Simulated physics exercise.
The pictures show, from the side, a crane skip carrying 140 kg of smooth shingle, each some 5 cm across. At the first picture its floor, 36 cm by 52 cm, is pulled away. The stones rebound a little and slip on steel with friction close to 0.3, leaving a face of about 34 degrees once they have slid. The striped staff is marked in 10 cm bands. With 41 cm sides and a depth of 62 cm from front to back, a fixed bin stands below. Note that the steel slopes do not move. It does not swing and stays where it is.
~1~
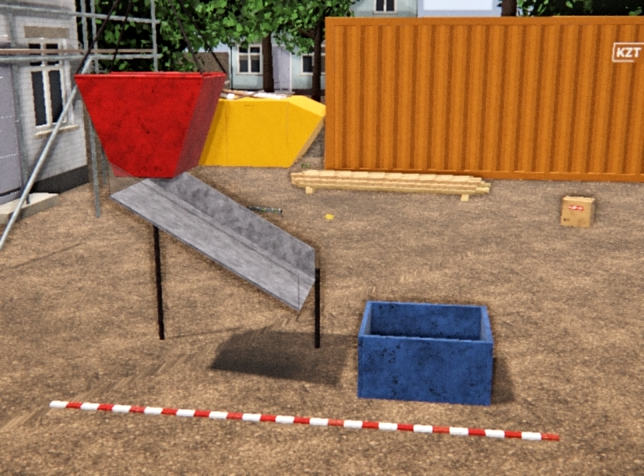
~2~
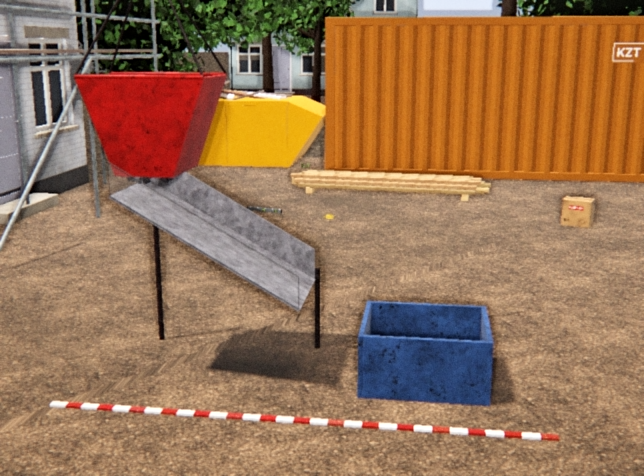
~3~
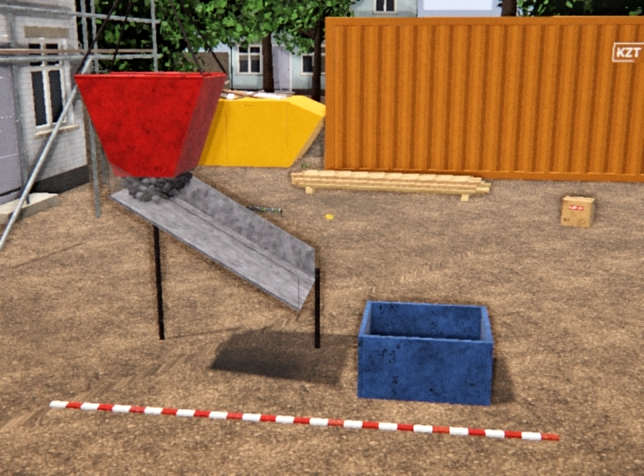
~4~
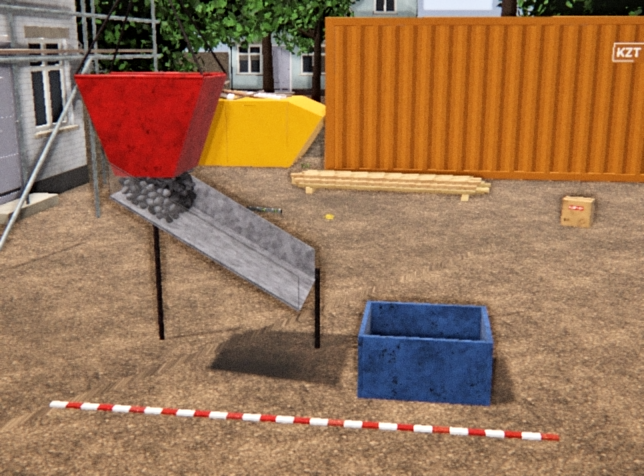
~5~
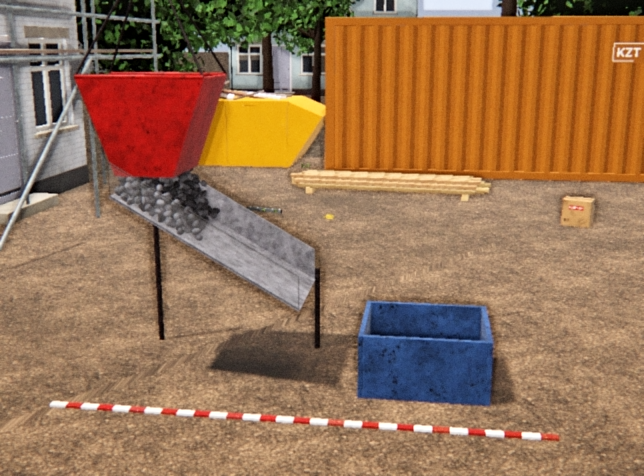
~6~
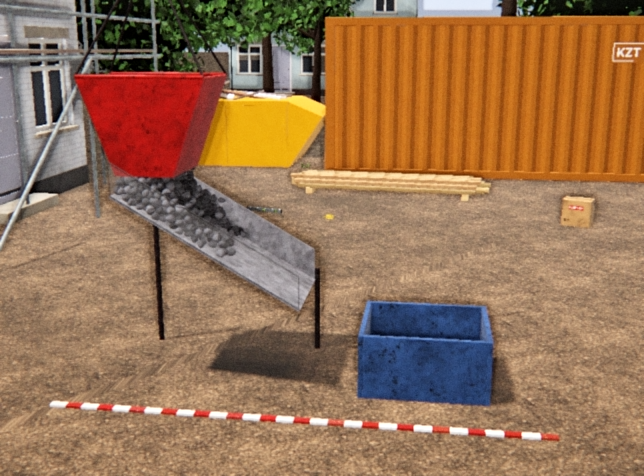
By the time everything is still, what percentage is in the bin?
About 1 per cent is there.
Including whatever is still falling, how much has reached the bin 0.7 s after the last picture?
Something like 0 percent.
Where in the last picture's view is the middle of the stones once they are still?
I'd point to close to (337, 366) in the last picture.
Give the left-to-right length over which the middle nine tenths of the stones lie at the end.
The stretch runs about 70 cm.
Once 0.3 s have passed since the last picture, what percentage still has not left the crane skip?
Held: Near 0 %.
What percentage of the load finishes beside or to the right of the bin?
Something like 10 per cent, roughly.
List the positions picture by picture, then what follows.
In the first frame, the outlet is at (143, 169); nothing has dropped yet.
In the second frame, the outlet is at (143, 169); 6 % is out.
In the third frame, the outlet is at (143, 169); 20 % is out, the lowest stones still above the rim at (161, 192), 120 cm up.
In the fourth frame, the outlet is at (143, 169); 36 % is out, the lowest stones still above the rim at (182, 210), 108 cm up.
In the fifth frame, the outlet is at (143, 169); 50 % is out, the lowest stones still above the rim at (194, 229), 100 cm up.
In the sixth frame, the outlet is at (143, 169); 60 % is out, the lowest stones still above the rim at (229, 246), 88 cm up.
Then, 0.3 s after the last picture, 2 % in the crane skip, 92 % on the steel, 7 % falling or lying left of the bin; the stones farthest right are at (356, 330).
Then, 0.7 s after the last picture, 0 % in the crane skip, 51 % on the steel, 48 % falling or lying left of the bin; the stones farthest right are at (372, 367).
Then, 1.3 s after the last picture, 0 % in the crane skip, 2 % on the steel, 91 % falling or lying left of the bin, 1 % falling or lying in the bin, 6 % falling or lying beside or right of the bin; the stones farthest right are at (439, 368).
Then, 2.2 s after the last picture, 0 % in the crane skip, 89 % falling or lying left of the bin, 1 % falling or lying in the bin, 10 % falling or lying beside or right of the bin; the stones farthest right are at (470, 367).
Then, 4.1 s after the last picture, 0 % in the crane skip, 89 % left of the bin, 1 % in the bin, 10 % beside or right of the bin; the stones farthest right are at (472, 369).
